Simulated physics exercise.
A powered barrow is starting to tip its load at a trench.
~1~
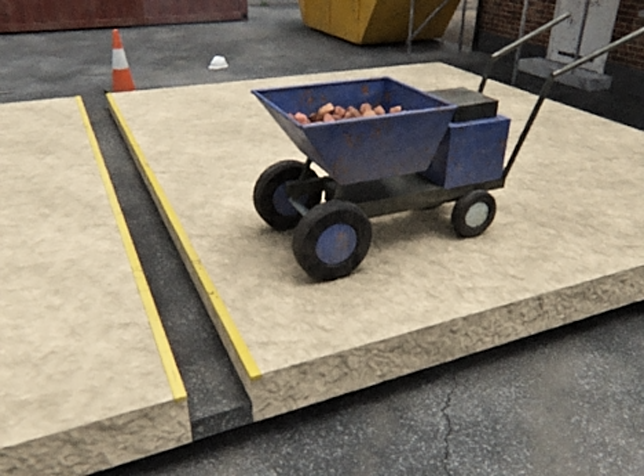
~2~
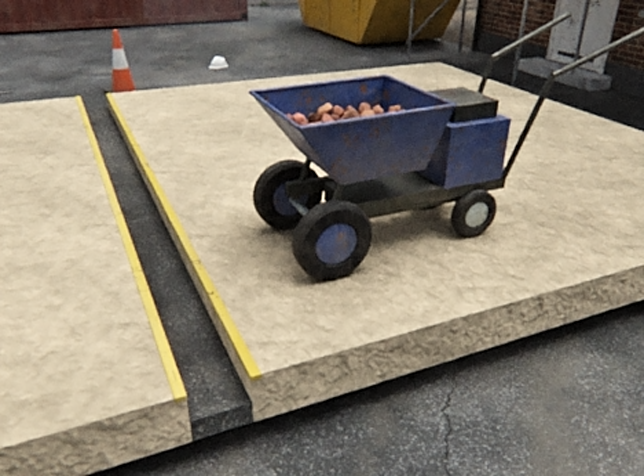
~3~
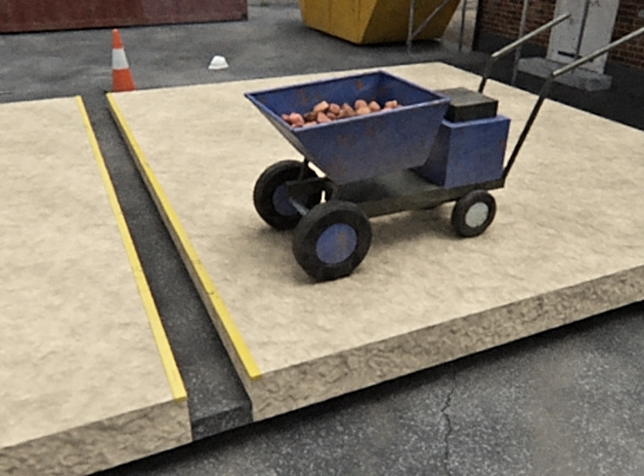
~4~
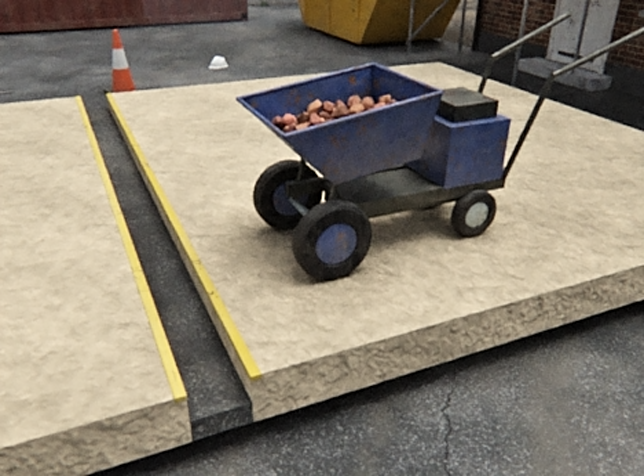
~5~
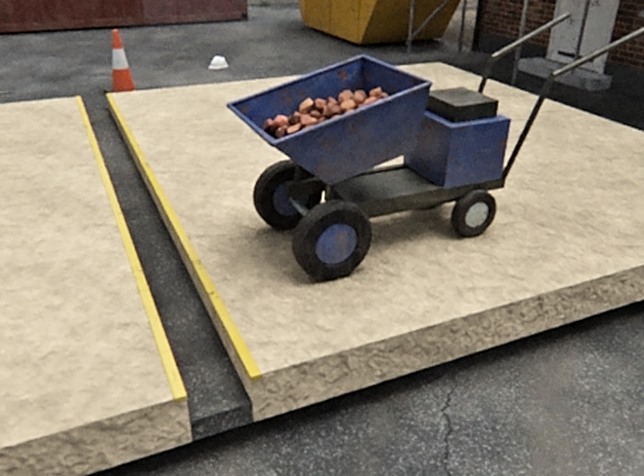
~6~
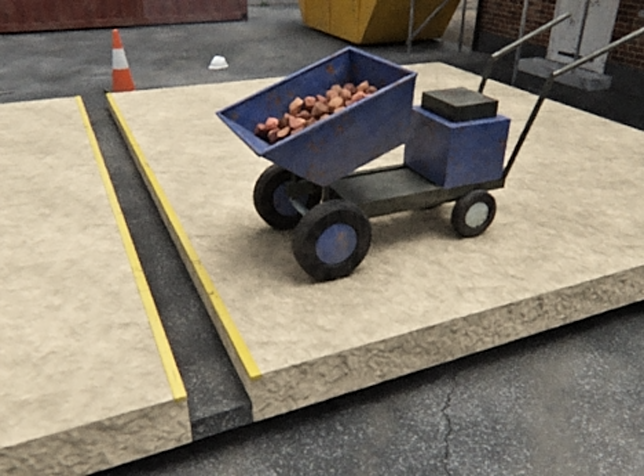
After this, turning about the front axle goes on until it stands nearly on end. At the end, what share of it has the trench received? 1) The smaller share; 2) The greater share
The answer is 2.
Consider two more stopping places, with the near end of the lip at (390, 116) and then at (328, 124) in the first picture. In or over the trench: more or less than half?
First: A minority of it. Second: The bulk of it.
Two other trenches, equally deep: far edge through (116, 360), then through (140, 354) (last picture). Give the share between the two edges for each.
The first case gives around 90 percent, and the second around 90 percent.
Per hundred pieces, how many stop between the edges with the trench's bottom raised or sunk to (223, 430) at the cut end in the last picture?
80 %.
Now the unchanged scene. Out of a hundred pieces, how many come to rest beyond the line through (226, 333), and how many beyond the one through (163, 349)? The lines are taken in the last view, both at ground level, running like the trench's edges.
90 % and 10 %, in that order.
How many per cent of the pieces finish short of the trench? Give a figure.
Result: Close to 0 %.
Just after the last frame, skip tipped steeply; every one in the skip.
A moment on, skip tipped steeply; almost all in the skip; about a tenth in or heaped over the trench; just a few falling.
Further on, skip tipped right over; roughly a third in the skip; roughly half in or heaped over the trench; about a tenth beyond it.
When it is over, skip tipped right over; about a tenth in the skip; just a few short of the trench; the larger part in or heaped over the trench; about a tenth beyond it.
